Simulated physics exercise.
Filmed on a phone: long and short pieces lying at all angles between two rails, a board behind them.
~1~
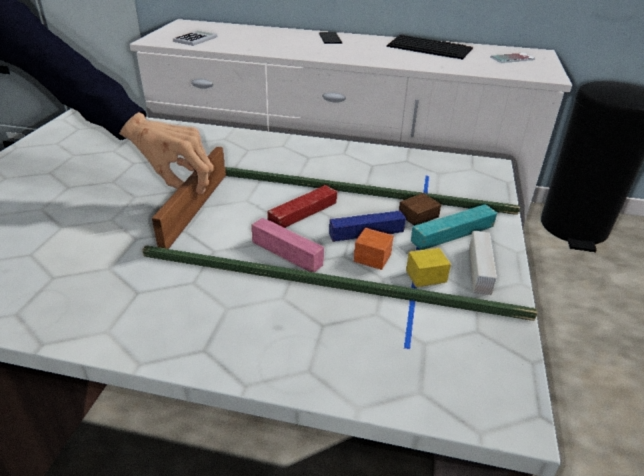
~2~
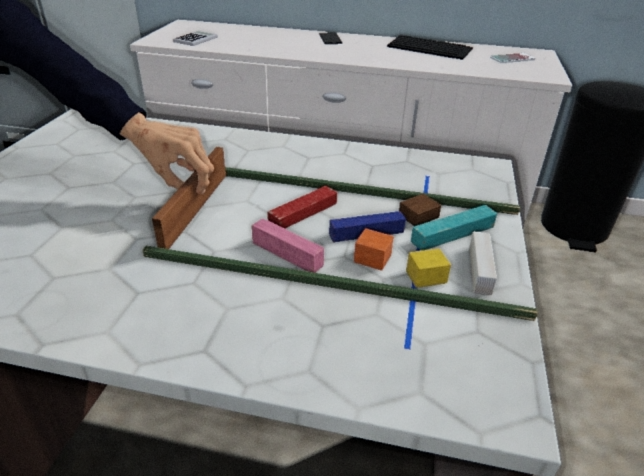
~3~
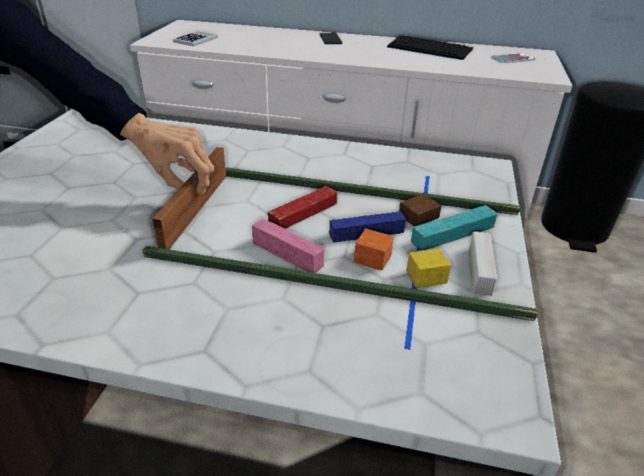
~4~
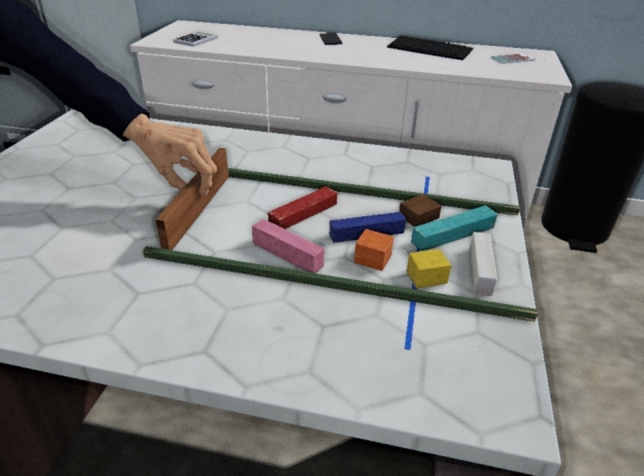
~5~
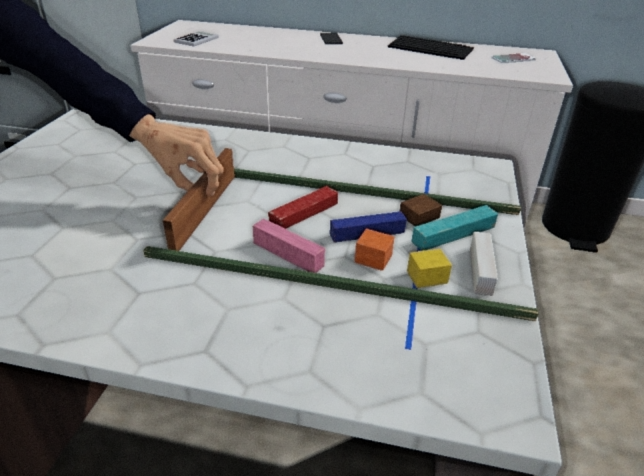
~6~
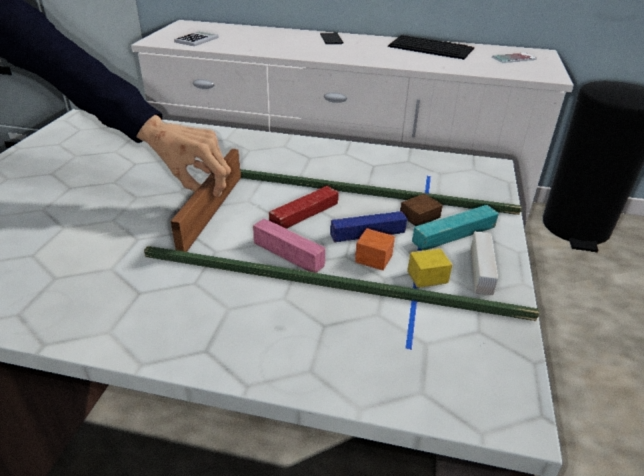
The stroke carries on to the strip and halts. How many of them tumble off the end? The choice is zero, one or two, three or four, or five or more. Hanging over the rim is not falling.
Outcome: The number that fall off is zero.
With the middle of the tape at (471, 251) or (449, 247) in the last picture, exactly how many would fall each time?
Try by try, 3 and 1.
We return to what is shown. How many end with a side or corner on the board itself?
It touches 2.
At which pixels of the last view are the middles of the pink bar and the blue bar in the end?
About (460, 274), and the other about (469, 229).
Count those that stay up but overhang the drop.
1 of them.
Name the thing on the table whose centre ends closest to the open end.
Foremost is the white stick.
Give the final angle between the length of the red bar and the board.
About 0°.
Soon after, none off yet; white stick at rest near (484, 262); turquoise bar at rest near (456, 227); yellow block at rest near (429, 268).
After that, none off yet; white stick moving near (488, 262); turquoise bar displaced a little near (470, 231); yellow block displaced about its own width near (460, 267).
In the end, the number that fall off is zero.
